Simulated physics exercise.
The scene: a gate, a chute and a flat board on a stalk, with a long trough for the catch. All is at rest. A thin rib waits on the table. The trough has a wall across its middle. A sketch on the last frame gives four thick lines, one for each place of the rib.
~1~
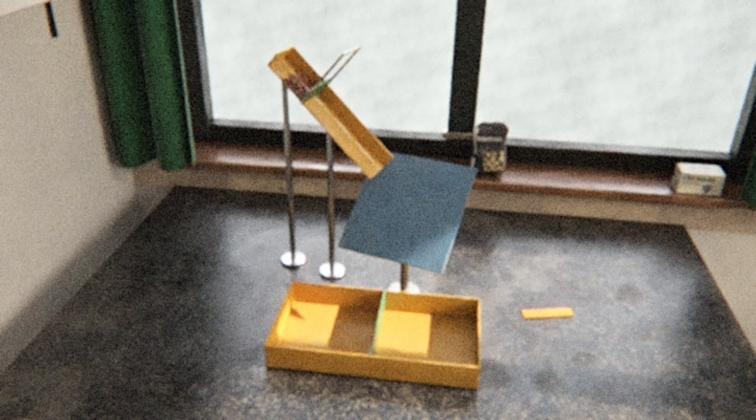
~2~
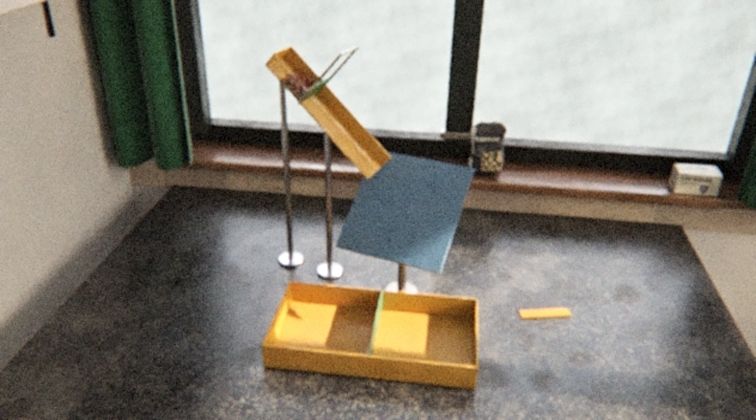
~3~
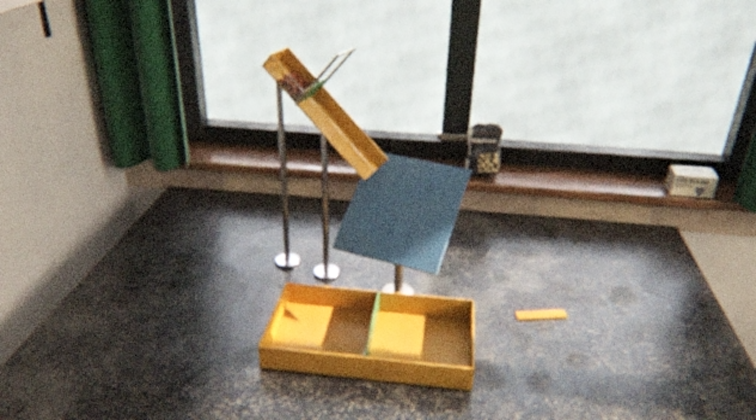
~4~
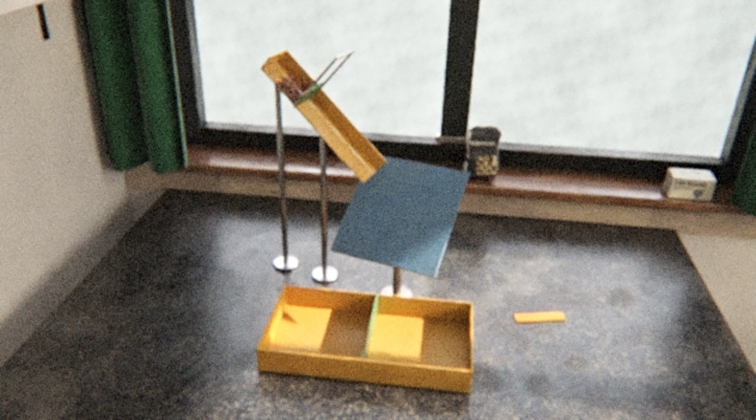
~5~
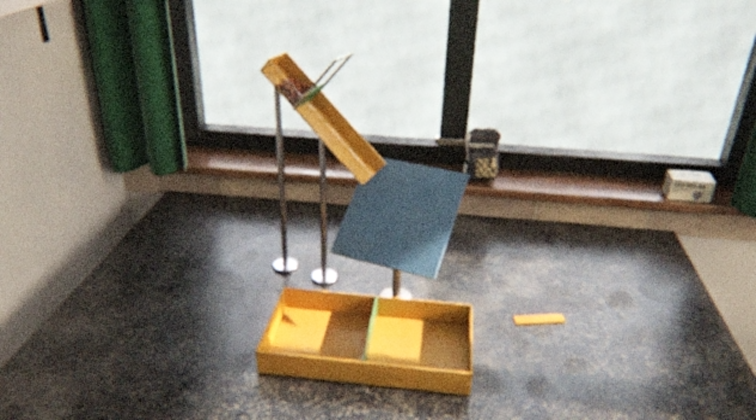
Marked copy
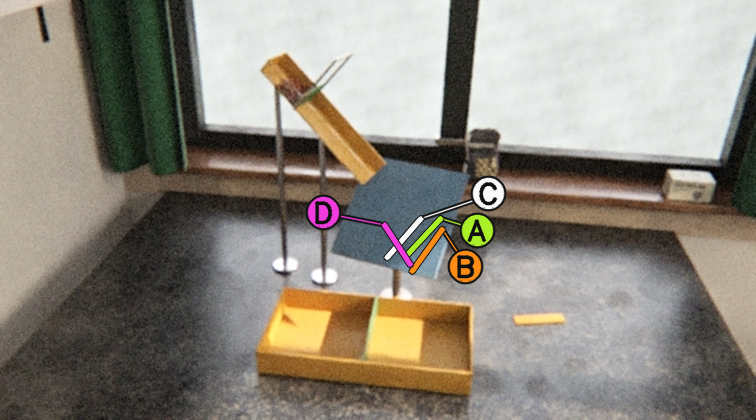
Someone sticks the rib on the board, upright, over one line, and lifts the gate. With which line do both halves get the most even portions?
Take A.
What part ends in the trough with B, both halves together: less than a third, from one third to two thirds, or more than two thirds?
It is more than two thirds.
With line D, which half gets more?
The right half.
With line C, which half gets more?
More lands on the left.
On the marked copy, line A from (440, 218) to (405, 256); line B from (442, 229) to (412, 271); line C from (420, 218) to (387, 257); line D from (384, 224) to (410, 264).
With A, of what is caught, roughly half in the left half, roughly half in the right.
With B, of what is caught, about a tenth in the left half, the larger part in the right.
With C, of what is caught, almost all in the left half, just a few in the right.
With D, of what is caught, just a few in the left half, almost all in the right.
